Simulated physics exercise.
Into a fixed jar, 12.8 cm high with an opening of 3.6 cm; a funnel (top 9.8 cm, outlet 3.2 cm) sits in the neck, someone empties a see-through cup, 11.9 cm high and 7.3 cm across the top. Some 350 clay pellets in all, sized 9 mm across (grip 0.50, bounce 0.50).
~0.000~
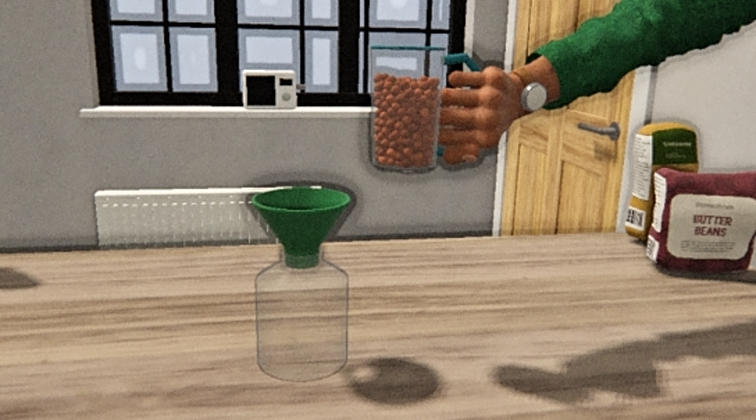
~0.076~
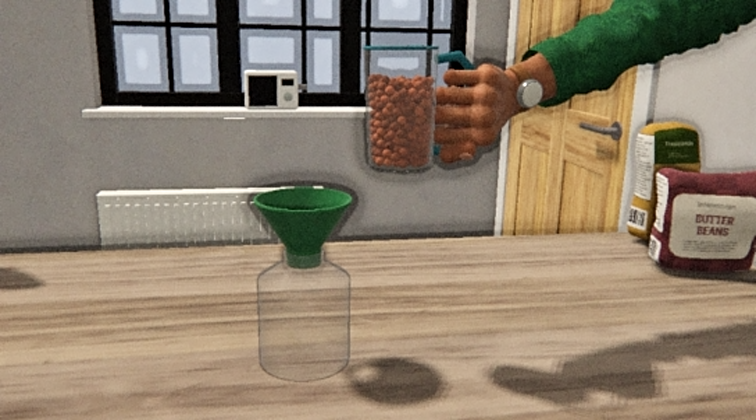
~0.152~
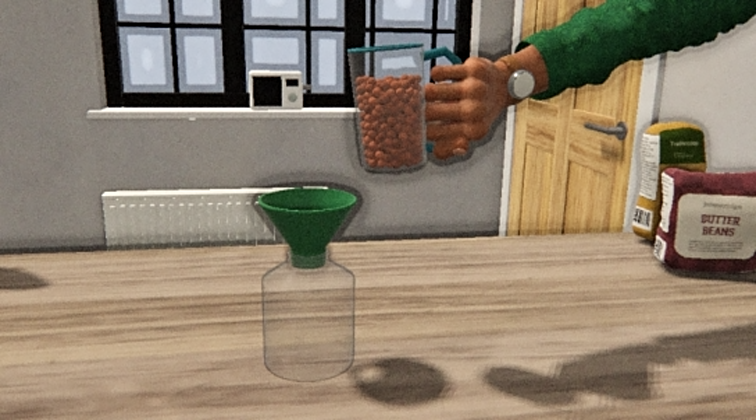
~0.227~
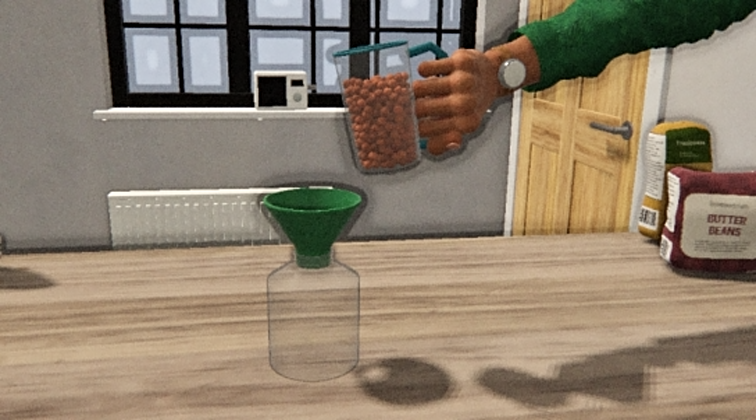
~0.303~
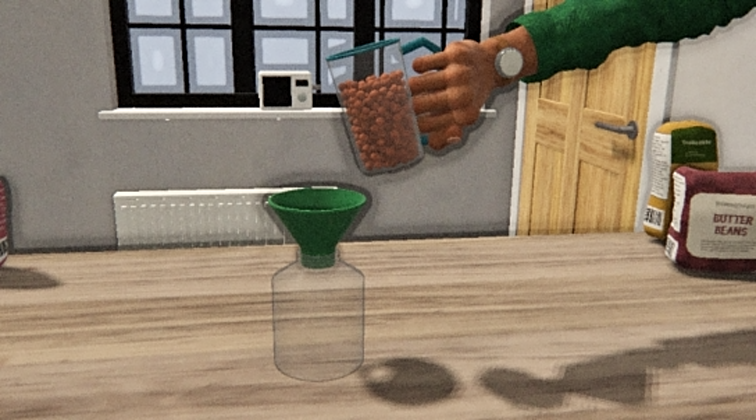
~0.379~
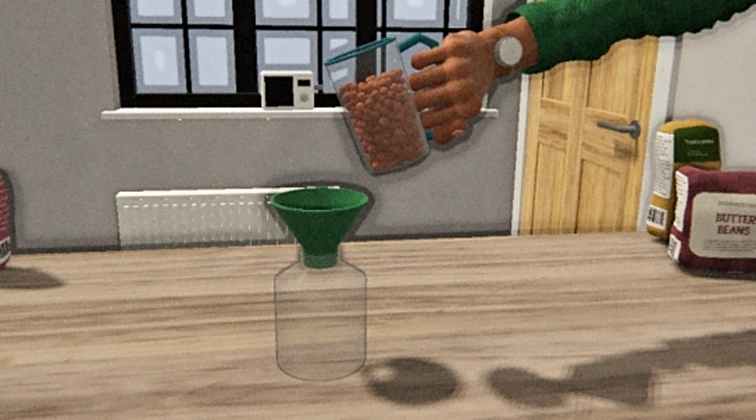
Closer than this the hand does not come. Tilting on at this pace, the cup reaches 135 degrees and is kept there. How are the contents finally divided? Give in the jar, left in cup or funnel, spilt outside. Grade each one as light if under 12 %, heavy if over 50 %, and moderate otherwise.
Jar moderate, still above heavy, spilt light.
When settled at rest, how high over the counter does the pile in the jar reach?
I'd estimate around 2.5 centimetres.
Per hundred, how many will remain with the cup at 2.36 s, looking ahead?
Roughly 0 %.
After 1.20 s, tilt 74 degrees; the cup holds 100 %, the jar 0 %.
Then, at 1.75 s, tilt 109 degrees; the cup holds 95 %, the jar 0 %.
Then, at 2.36 s, tilt 135 degrees; the cup holds 0 %, the jar 25 %.
At rest (2.7 s), jar 25 %, still above 75 %, spilt 0 %.
